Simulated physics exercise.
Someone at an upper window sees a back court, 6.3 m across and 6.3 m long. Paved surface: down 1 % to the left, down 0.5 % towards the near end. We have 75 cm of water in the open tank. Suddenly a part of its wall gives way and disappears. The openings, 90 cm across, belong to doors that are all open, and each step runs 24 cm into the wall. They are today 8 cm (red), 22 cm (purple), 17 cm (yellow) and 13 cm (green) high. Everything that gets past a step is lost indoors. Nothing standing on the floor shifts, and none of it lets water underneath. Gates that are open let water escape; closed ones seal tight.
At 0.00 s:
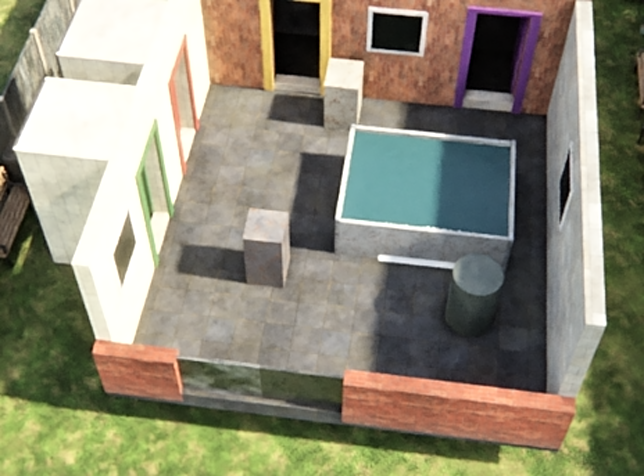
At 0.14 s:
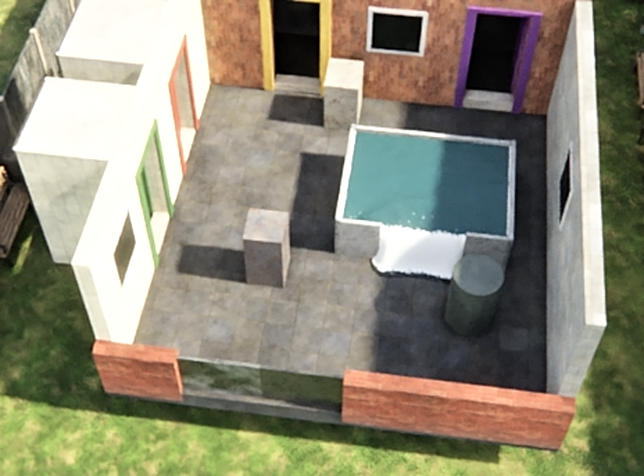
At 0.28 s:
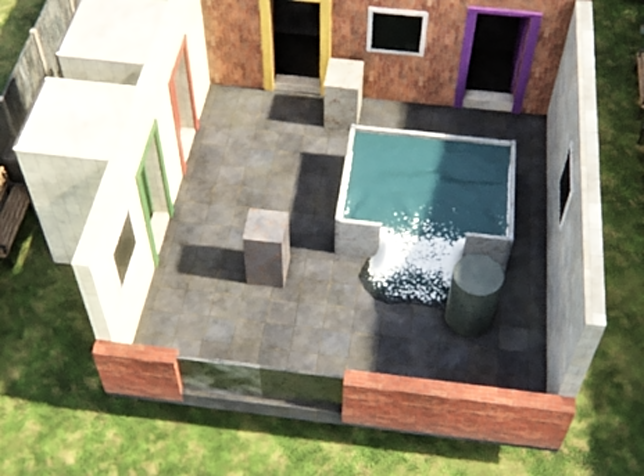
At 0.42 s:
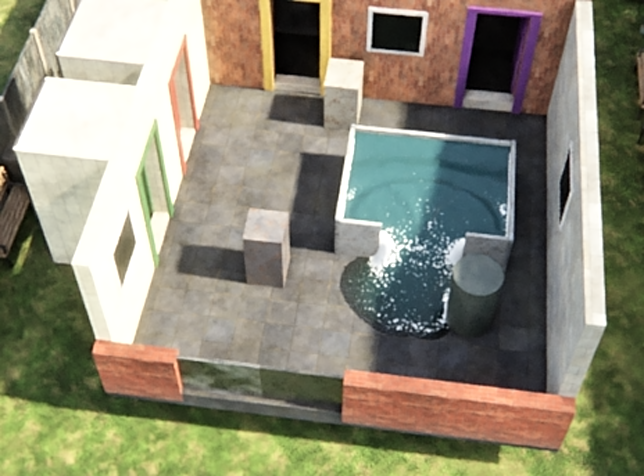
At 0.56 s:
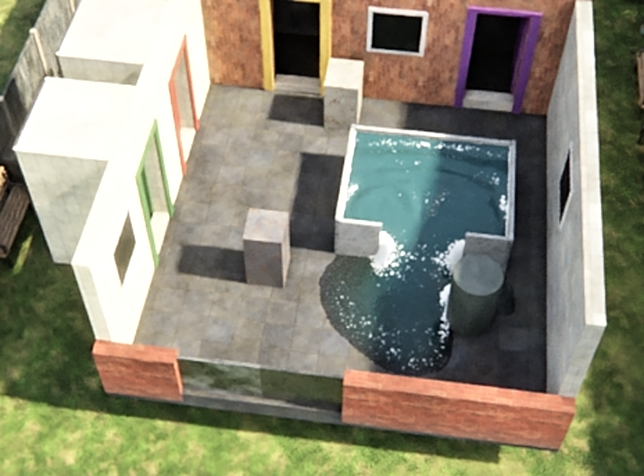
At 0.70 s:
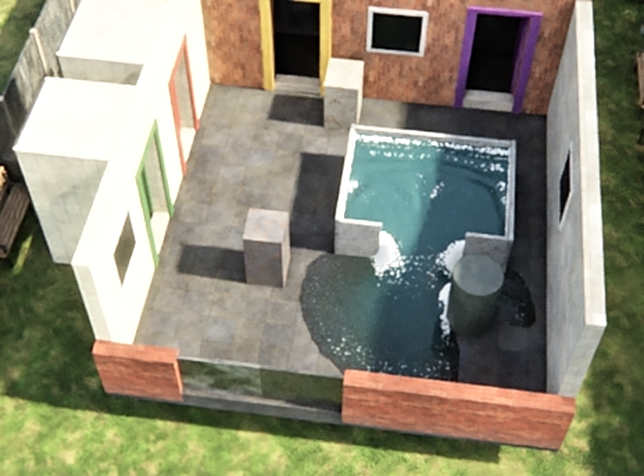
Water pours through a gap that opens in the near wall of a raised, white-rimmed tank in a paved court, seen from high above with the camera still. Around it stand a grey cylinder, two pale blocks, yellow and purple doorways in the brick back wall, and green and orange ones at left. White froth bursts out, then a dark, glinting sheet spreads towards the low brick front wall and around the cylinder.
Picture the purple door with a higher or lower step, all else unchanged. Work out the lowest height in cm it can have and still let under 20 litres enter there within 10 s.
The lowest such height is roughly 9.5 cm.
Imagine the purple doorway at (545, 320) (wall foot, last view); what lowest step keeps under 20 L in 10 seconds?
Roughly 15 cm, give or take.
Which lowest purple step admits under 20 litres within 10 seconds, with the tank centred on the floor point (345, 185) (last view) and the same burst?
It must be around 10.5 cm tall.
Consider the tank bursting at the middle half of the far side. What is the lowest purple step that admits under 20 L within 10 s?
With that break, close to 36 cm.
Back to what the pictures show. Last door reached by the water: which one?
Yellow.
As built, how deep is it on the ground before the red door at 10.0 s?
It comes to about 18.0 centimetres deep.
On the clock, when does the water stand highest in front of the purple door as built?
Around 7.5 s, give or take.
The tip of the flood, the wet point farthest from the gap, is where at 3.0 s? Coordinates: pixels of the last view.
Lab note: Front tip approx. (124, 372).
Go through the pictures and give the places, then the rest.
In the first picture, the open tank at (428, 183) is whole and still, 75 cm deep; the purple door at (494, 69) is dry.
In the second picture, the gap is at (421, 248), the front 0.3 m out at (382, 273); the back of the open tank holds 75 cm.
In the third picture, water pours out at (421, 250) and has run 0.8 m, to (387, 298); about 13 cm deep outside, 75 cm at the back.
In the fourth picture, the front is at (395, 331), 1.4 m from the gap at (421, 251); 2.3 m2 of floor is wet, 74 cm left at the back.
In the fifth picture, water pours out at (421, 251) and has run 2.1 m, to (403, 370); about 9 cm deep outside, 69 cm at the back.
In the sixth picture, the gap is at (421, 251), the front 2.7 m out at a hidden place; the back of the open tank holds 65 cm; the purple door at (494, 69), 3.7 m from the gap, is still 3.7 m from the nearest water.
After 1.4 s water covers 30 % of the floor, deepest (49 cm) near (444, 298); it has not reached the purple door.
After 3.0 s water covers 50 % of the floor, deepest (43 cm) near (124, 372); it has not reached the purple door.
After 10.0 s water covers 95 % of the floor, deepest (20 cm) near (189, 153); 10 cm at the purple door, 0 litres in over its 22 cm step.
At the purple door as built, the water arrived by 4.1 s and peaked near 13 cm at 7.6 s.
With a step of 8 cm, 31 litres would have come in within the 10 s; with 10.5 cm, 12 litres. So under 20 litres takes about 9.5 cm.
